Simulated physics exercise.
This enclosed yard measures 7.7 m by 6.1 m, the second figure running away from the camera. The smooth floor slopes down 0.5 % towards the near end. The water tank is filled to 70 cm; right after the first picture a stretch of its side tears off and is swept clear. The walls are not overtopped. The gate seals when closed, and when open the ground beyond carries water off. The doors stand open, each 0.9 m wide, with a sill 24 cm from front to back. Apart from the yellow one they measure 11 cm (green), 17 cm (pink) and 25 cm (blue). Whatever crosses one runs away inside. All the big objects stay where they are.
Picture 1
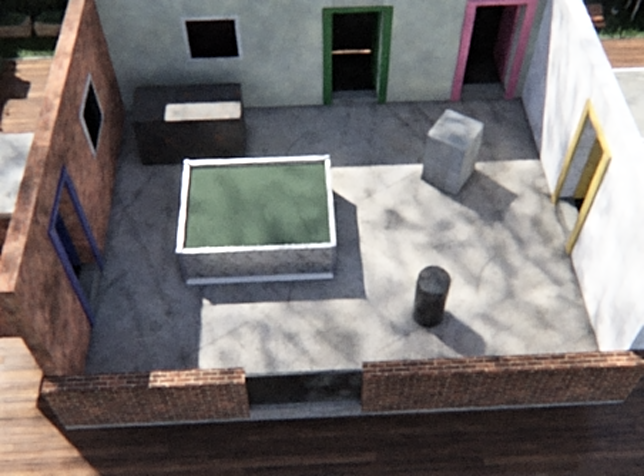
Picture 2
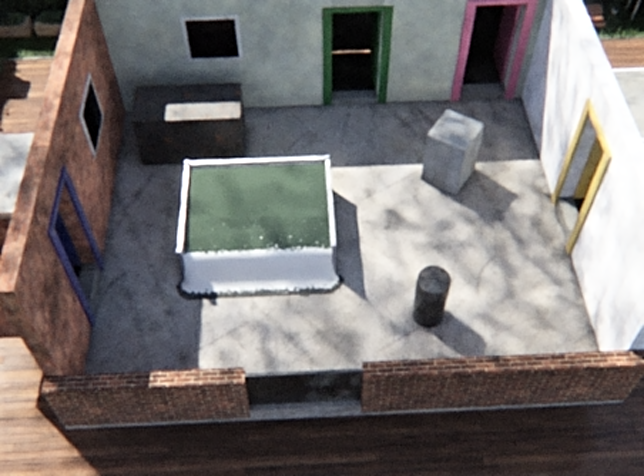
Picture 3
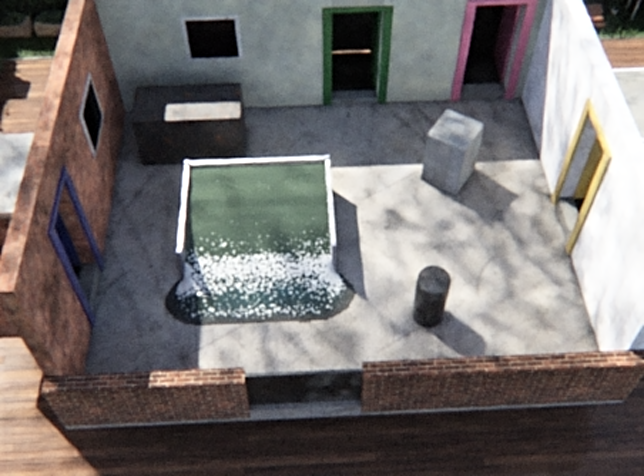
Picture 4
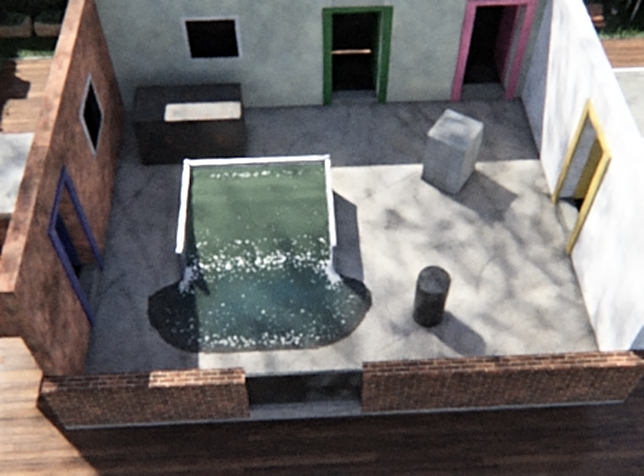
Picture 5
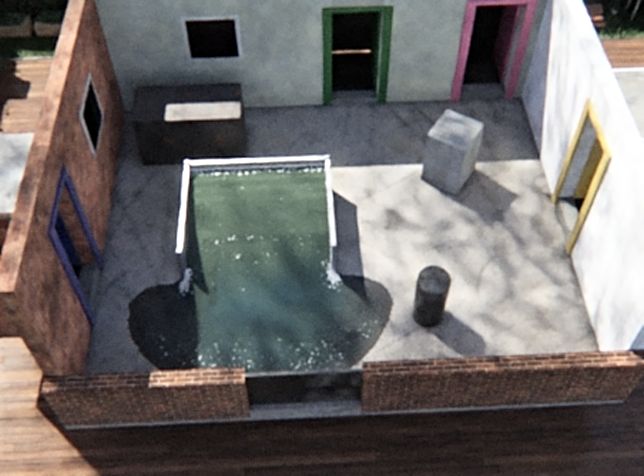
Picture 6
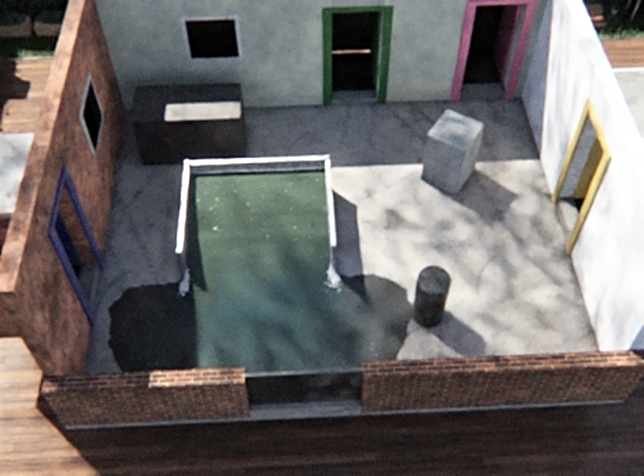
A raised water tank in a walled yard losing its near side, green water pouring out and spreading across the grey floor.
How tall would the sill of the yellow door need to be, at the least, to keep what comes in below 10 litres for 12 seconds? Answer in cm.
Close to 7 cm is just enough.
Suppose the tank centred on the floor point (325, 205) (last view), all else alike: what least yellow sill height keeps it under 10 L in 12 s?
Some 5.5 cm.
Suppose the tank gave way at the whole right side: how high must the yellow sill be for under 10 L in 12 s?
Some 33 cm.
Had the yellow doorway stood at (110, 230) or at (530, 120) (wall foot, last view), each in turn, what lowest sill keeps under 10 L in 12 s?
About 6.5 and 11.0 cm.
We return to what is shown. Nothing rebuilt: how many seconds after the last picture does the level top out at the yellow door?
At about 10.5 s.
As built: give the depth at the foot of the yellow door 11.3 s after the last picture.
About 10.0 cm.
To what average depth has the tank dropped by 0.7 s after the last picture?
Some 31 cm.
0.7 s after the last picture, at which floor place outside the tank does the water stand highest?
Around (256, 383).
Then, 0.7 s after the last picture water covers 25 % of the floor, deepest (49 cm) near (256, 383); it has not reached the yellow door.
Then, 2.3 s after the last picture water covers 45 % of the floor, deepest (35 cm) near (80, 403); it has not reached the yellow door.
Then, 11.3 s after the last picture water covers 95 % of the floor, deepest (12 cm) near (545, 269); 10 cm at the yellow door, 0 litres in over its 23 cm sill.
At the yellow door as built, the water peaked near 11 cm, 10.5 s after the last picture.
With a sill of 6 cm, 15 litres would have come in within the 12 s; with 8 cm, 6 litres. So under 10 litres takes about 7 cm.
